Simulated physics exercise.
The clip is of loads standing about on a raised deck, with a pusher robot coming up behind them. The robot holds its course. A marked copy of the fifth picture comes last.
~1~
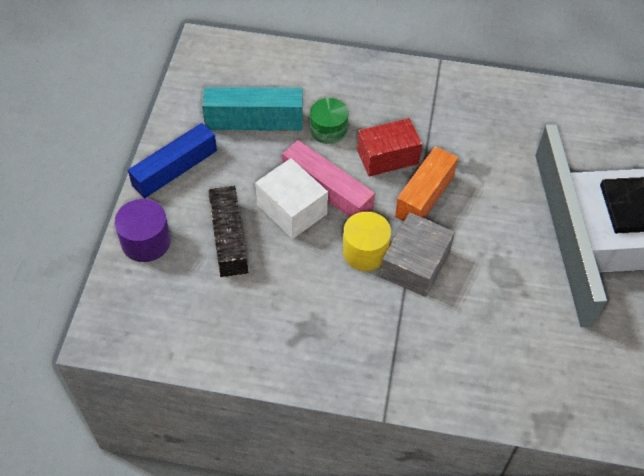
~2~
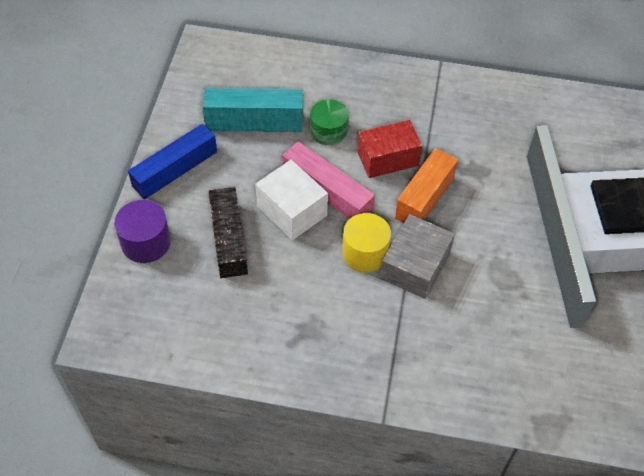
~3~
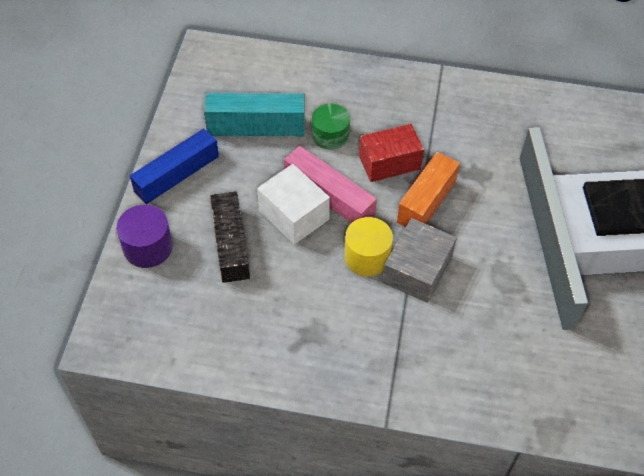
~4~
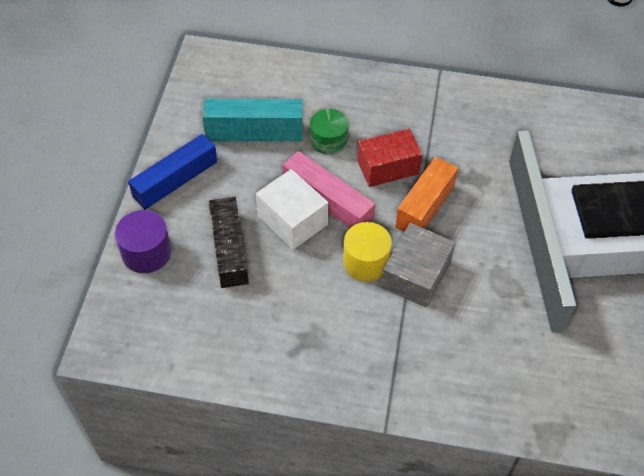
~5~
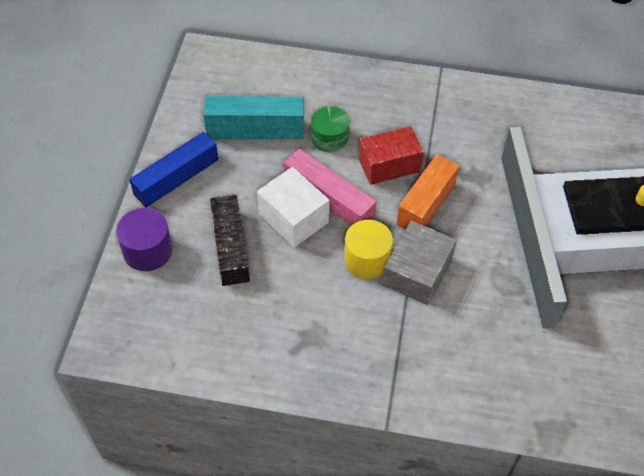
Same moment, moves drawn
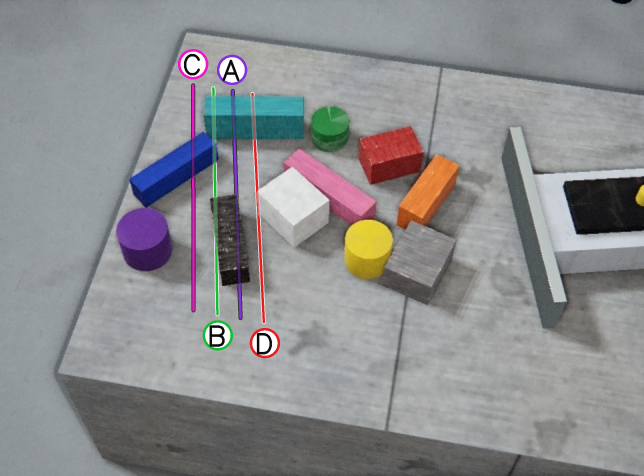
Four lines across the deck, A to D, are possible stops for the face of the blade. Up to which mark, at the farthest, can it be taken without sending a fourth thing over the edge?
It can go as far as B.
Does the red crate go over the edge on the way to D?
No.
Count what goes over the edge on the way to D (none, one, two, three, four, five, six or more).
By then, none.
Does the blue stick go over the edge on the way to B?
Yes.
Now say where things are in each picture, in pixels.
The first picture shows green canister (329, 121); turquoise bar (253, 109).
The second picture shows robot (634, 204); black bar (228, 232).
The third picture shows robot (627, 206); orange bar (429, 193).
The fourth picture shows robot (615, 208); blue stick (174, 172).
The fifth picture shows robot (606, 204); red crate (390, 155); grey crate (419, 263); purple canister (145, 240).
On the copy, A at (236, 195); B at (215, 192); C at (193, 188); D at (257, 198).
On B. First, robot (489, 187); red crate (374, 154); grey crate (394, 267).
Then, robot (374, 170); blue stick (169, 171); black bar (189, 249).
Finally, robot (285, 157); purple canister over the edge; blue stick over the edge; two fallen.
By contrast, A is within the limit but short; C drops four; D is within the limit but short.
